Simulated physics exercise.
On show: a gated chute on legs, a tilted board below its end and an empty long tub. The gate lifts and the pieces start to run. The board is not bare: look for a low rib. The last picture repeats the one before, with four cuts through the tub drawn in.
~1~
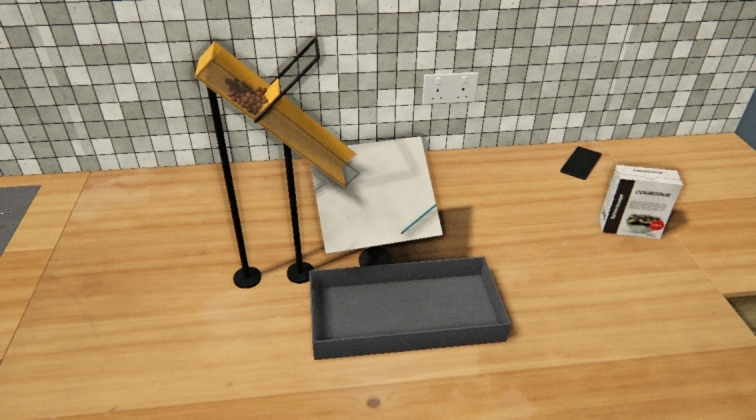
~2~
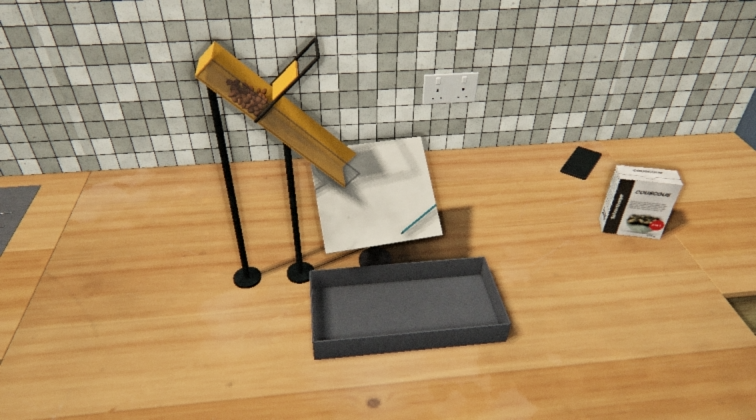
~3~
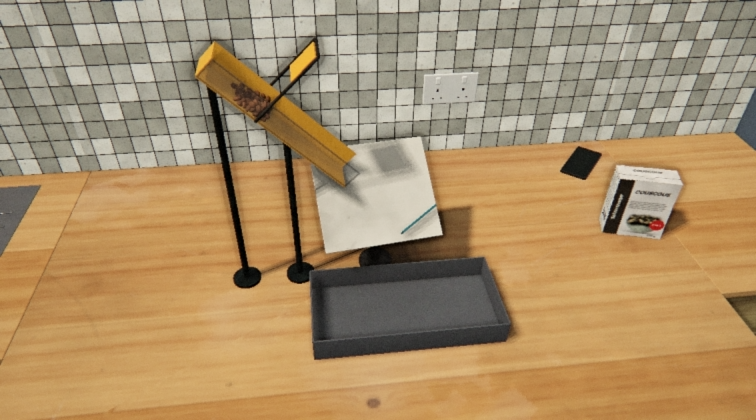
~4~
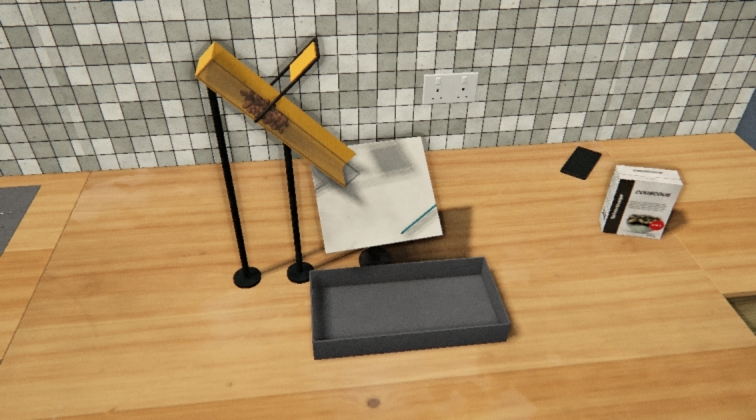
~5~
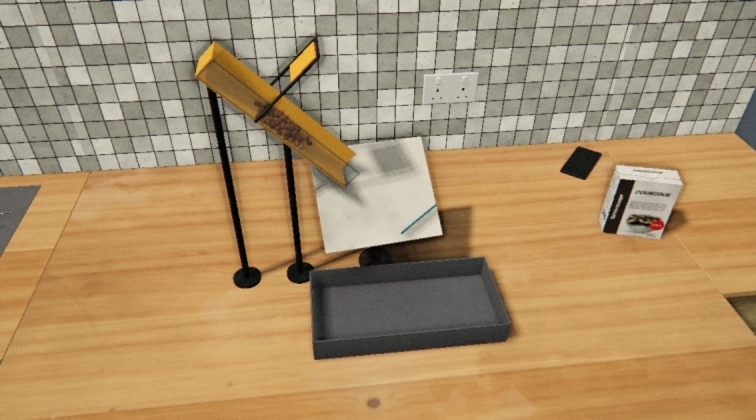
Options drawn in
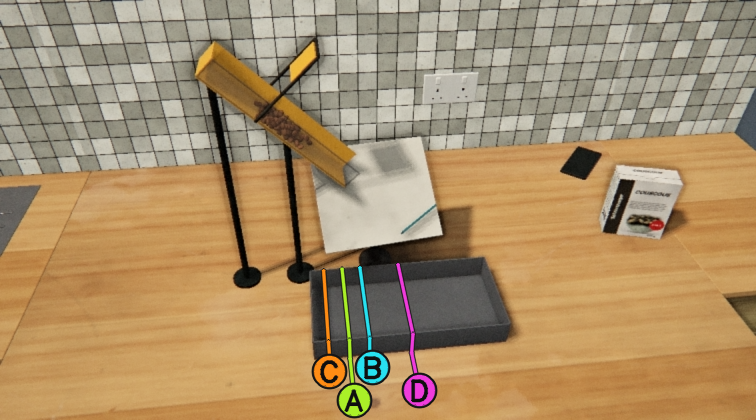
A wooden counter against a grey and white mosaic-tiled wall is seen from above and in front, the camera still. A yellow chute on black legs holds brown kibble above a tilted white board with a thin teal rib, with an empty dark grey tub in front and a small box at right. The gate lifts in its black frame, and the kibble slides down the chute, spreading out.
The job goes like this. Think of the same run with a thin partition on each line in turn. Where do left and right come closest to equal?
Take D.
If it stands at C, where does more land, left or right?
The right side.
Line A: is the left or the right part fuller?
The right side.
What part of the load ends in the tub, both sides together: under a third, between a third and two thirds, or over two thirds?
It is over two thirds.
On the marked copy, line A crosses the front rim at (349, 339); line B crosses the front rim at (369, 337); line C crosses the front rim at (328, 341); line D crosses the front rim at (412, 333).
For line A, of what is caught, none at all on the left of the divider, the whole lot on the right.
For line B, of what is caught, none at all on the left of the divider, the whole lot on the right.
For line C, of what is caught, none at all on the left of the divider, the whole lot on the right.
For line D, of what is caught, close to half on the left of the divider, close to half on the right.
